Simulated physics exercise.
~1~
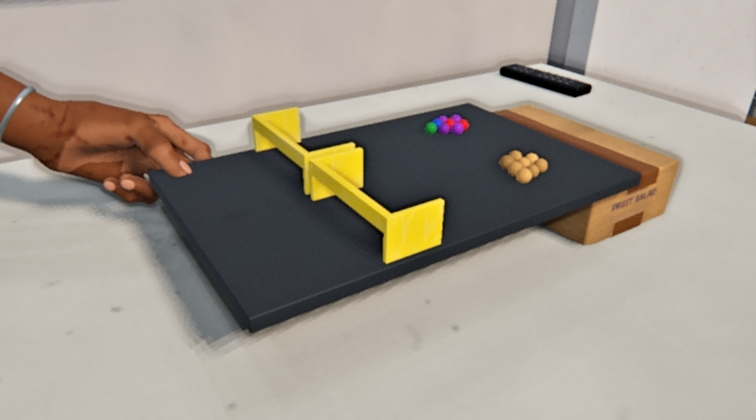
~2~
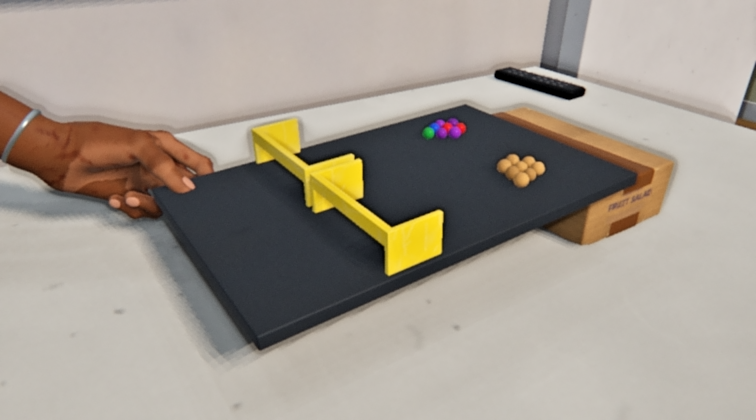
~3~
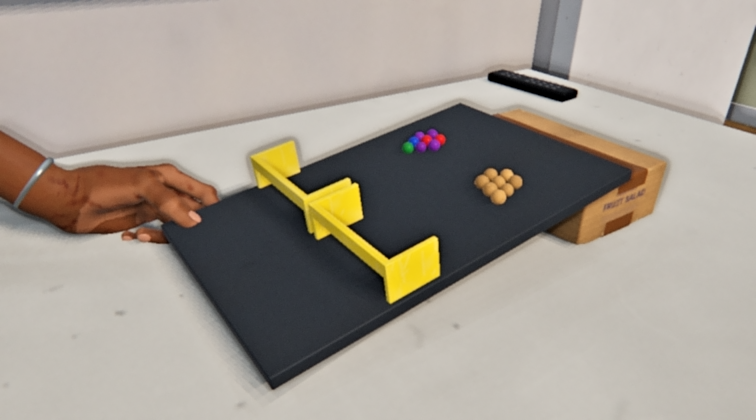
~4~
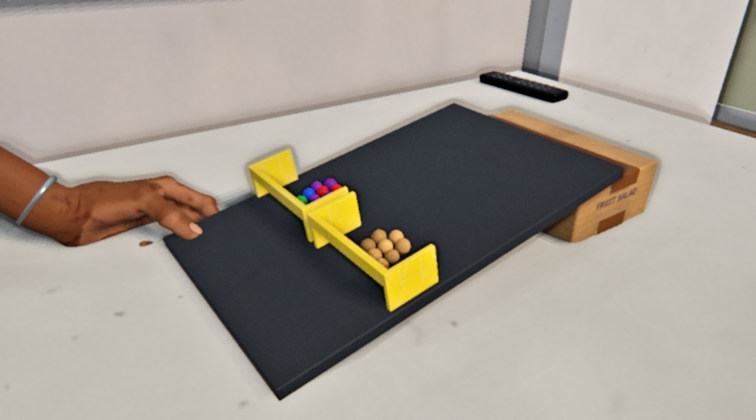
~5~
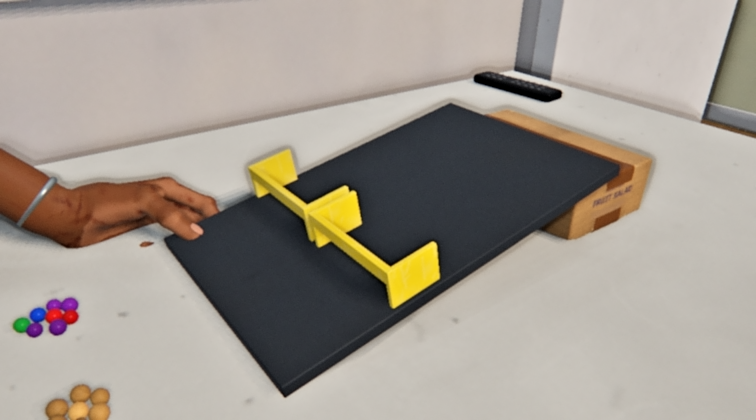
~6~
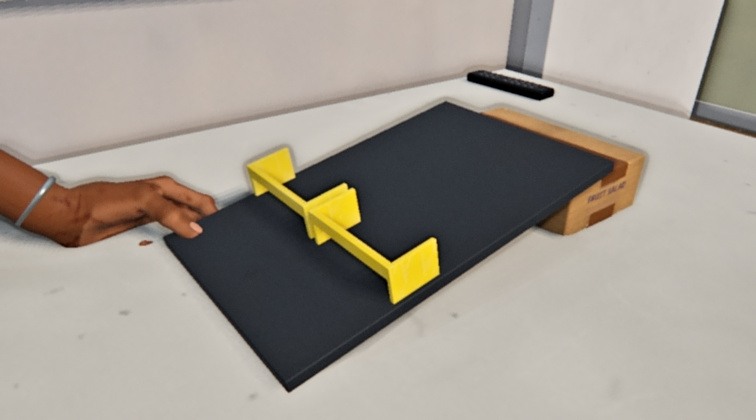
On a pale tabletop, a hand lowers a dark board and both ball groups roll past yellow gates.
